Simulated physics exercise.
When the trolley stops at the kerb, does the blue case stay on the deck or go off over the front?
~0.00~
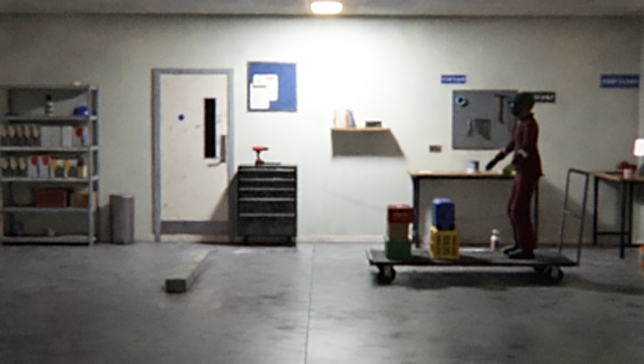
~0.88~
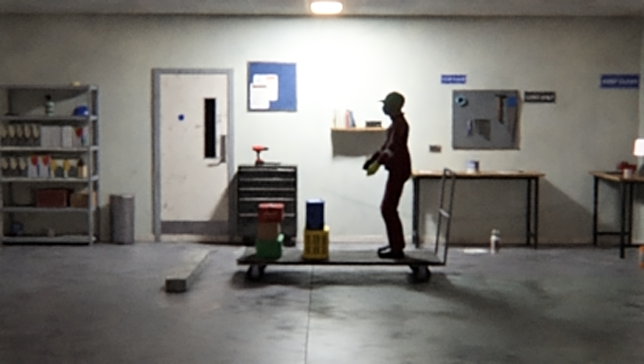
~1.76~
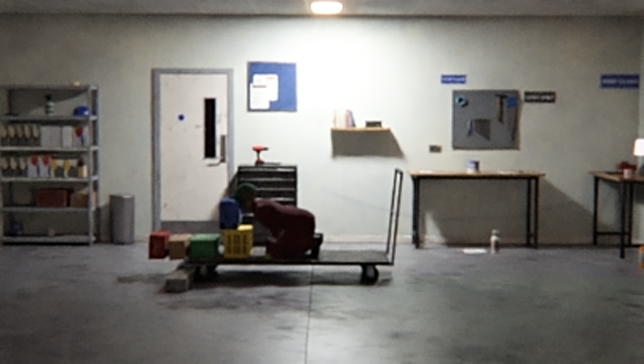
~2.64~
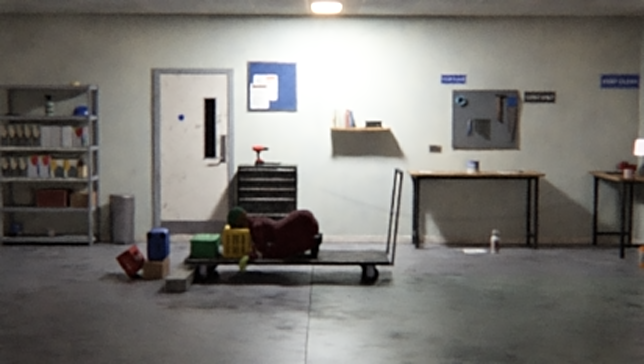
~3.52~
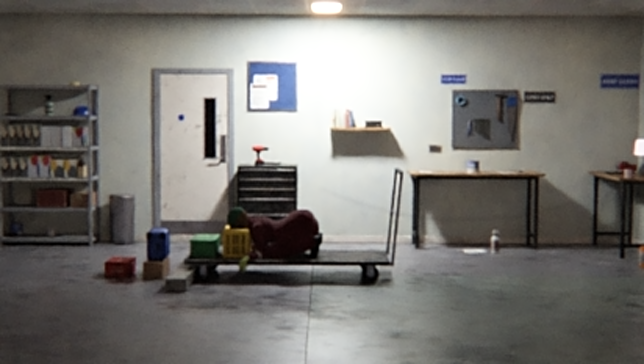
The blue case goes off over the front of the trolley and ends up upside down beyond the edge of the deck.
